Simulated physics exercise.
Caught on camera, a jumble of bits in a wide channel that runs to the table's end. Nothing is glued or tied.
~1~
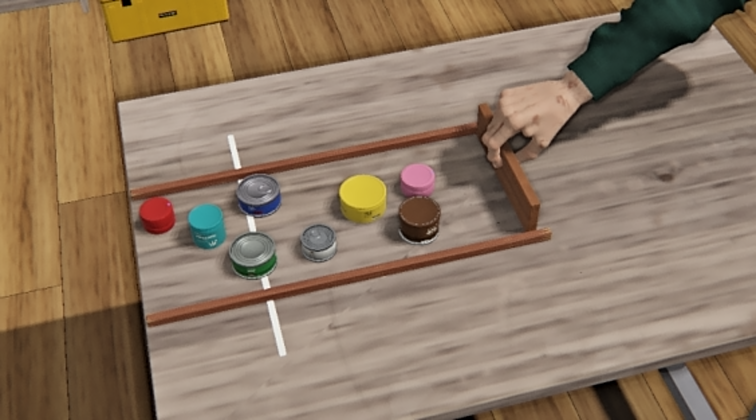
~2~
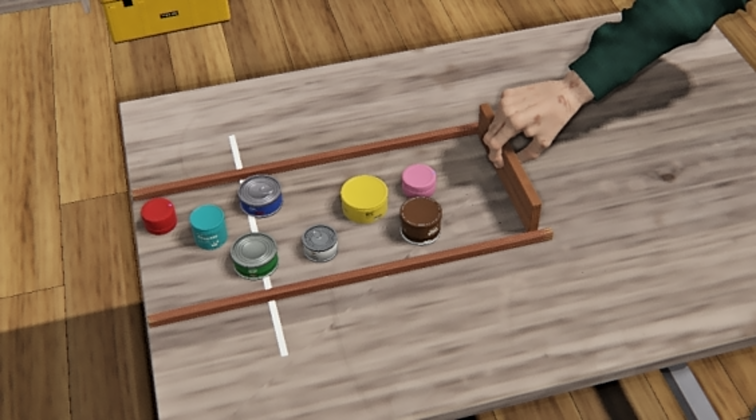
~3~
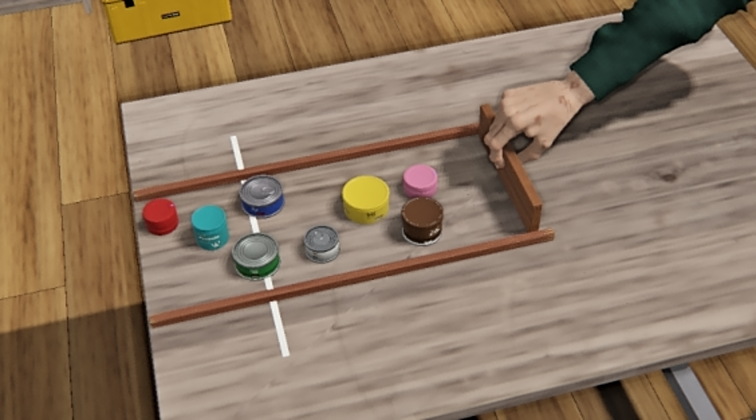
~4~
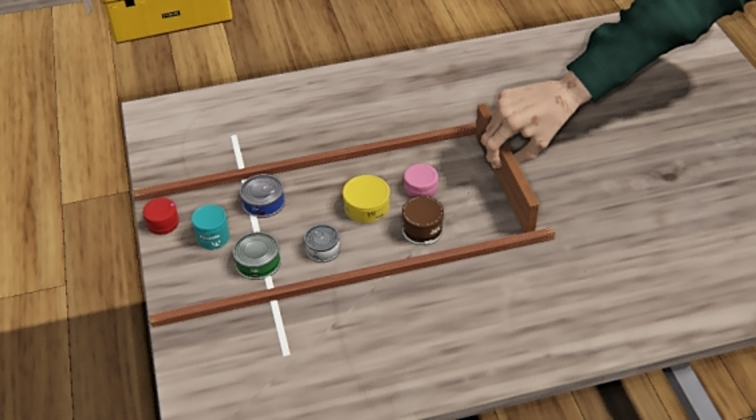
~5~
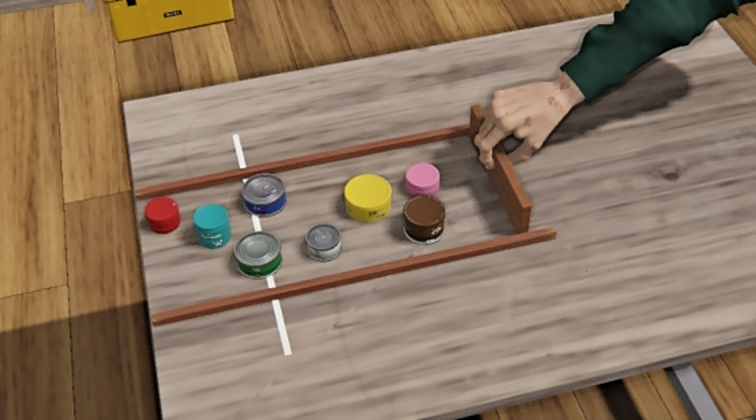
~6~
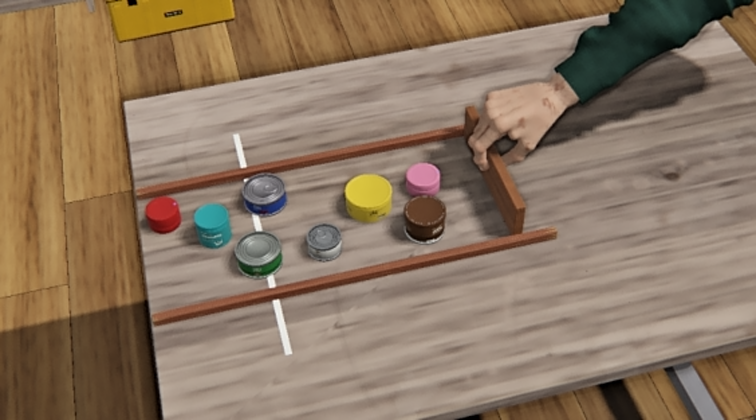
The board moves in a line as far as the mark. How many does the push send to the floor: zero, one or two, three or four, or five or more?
Outcome: The number that fall off is zero.
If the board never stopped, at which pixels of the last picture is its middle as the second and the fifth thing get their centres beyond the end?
At (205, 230) for the second, at (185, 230) for the fifth.
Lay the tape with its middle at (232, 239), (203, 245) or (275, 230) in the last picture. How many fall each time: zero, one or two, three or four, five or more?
For each place: None; 1 or 2; no fall at all.
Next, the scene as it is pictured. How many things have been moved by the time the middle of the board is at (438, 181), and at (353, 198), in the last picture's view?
By then 1, and 4.
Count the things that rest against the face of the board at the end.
That makes 3.
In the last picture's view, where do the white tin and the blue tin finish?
First (210, 281), then (229, 195).
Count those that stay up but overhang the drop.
It comes to 0.
Early on, none off yet; red lid at rest near (163, 215); turquoise tub at rest near (213, 226); green pot at rest near (259, 255).
A while later, none off yet; red lid at rest near (163, 215); turquoise tub at rest near (213, 226); green pot travelled about its own width near (214, 264).
Finally, the number that fall off is zero.
